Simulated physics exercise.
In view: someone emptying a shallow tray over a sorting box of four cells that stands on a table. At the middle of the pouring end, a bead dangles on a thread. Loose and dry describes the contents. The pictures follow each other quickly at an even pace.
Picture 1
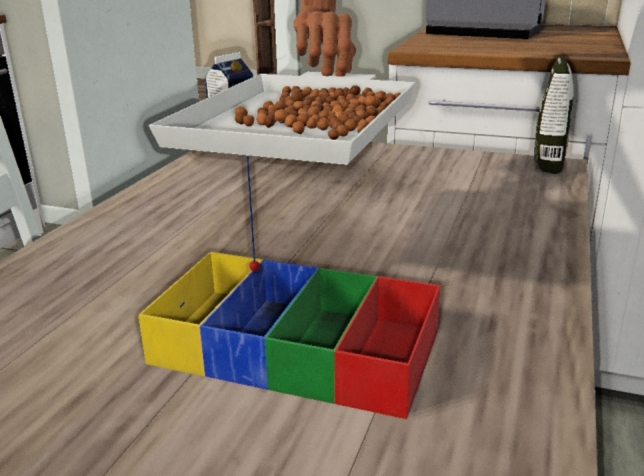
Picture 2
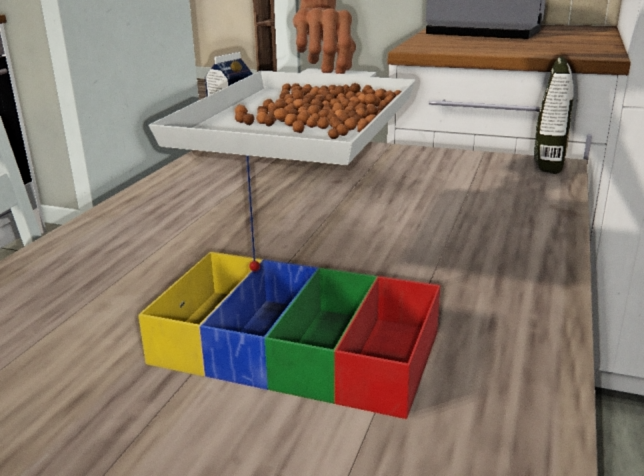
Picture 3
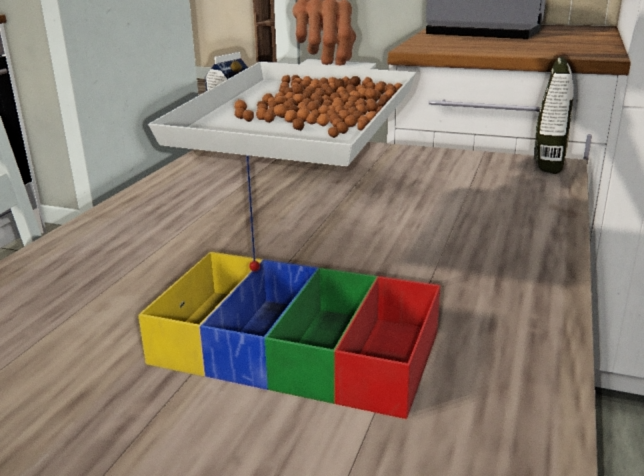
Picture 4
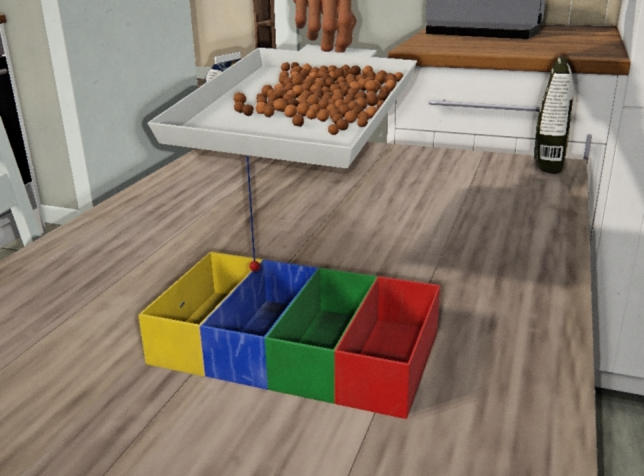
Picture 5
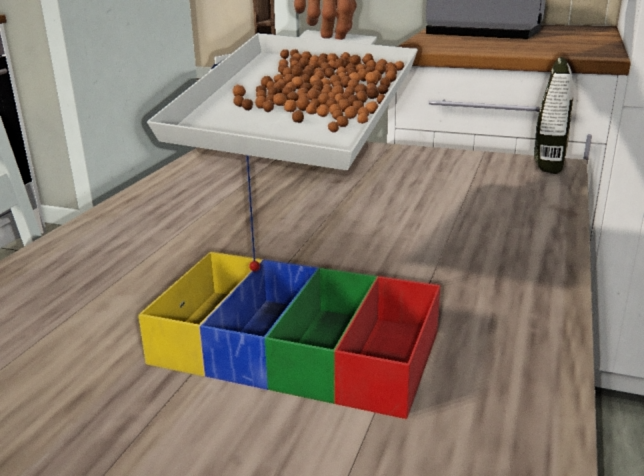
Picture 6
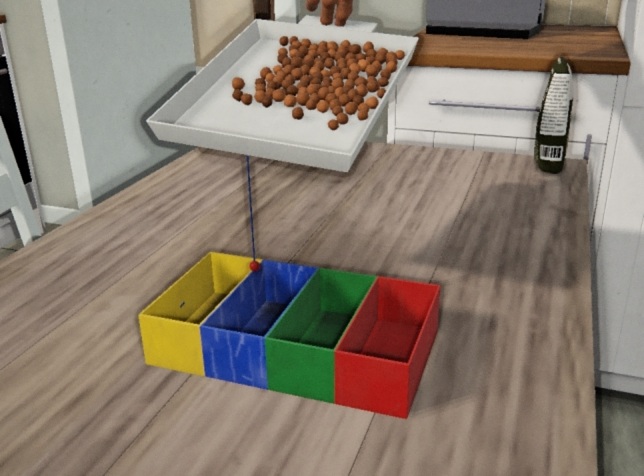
To begin with, a shallow white tray of hazelnuts hangs level above a box with yellow, blue, green and red cells, a red bead dangling beneath it. A hand behind gradually raises the tray's far side, and the near edge tilts slightly, its right corner becoming lowest.
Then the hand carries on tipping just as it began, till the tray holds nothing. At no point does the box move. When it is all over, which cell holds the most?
The green cell holds the most.
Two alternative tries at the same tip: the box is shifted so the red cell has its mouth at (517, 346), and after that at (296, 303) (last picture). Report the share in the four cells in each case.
Close to 80 in a hundred, followed by close to 60 in a hundred.
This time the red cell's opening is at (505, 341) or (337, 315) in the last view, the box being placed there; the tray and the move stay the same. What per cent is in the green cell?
Close to 0 in a hundred first, close to 30 in a hundred second.
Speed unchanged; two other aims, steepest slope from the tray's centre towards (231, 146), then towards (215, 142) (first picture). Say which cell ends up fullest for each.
First try: The yellow cell; second try: The yellow cell.
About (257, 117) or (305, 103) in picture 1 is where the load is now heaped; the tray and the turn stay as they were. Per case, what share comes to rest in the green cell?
40 % and 50 %.
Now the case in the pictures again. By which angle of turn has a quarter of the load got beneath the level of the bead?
Close to 105 degrees, I reckon.
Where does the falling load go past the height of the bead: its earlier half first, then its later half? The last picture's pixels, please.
Earlier portion about (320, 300); later portion about (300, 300).
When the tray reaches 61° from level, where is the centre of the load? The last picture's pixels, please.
Somewhere about (303, 109).
Shortly afterwards, tray tipped steeply; the whole lot on the tray.
Next, tray tipped past a quarter turn; the bulk on the tray; only a few in the green cell; only a few in the blue cell; only a few in the red cell; near a quarter falling or outside the box.
Some moments later, tray tipped past a quarter turn; near two thirds in the green cell; near a quarter in the blue cell; a little in the red cell; only a few in the yellow cell; a little falling or outside the box.
In the end, tray tipped past a quarter turn; near two thirds in the green cell; near a quarter in the blue cell; a little in the red cell; only a few in the yellow cell; a little outside the box.
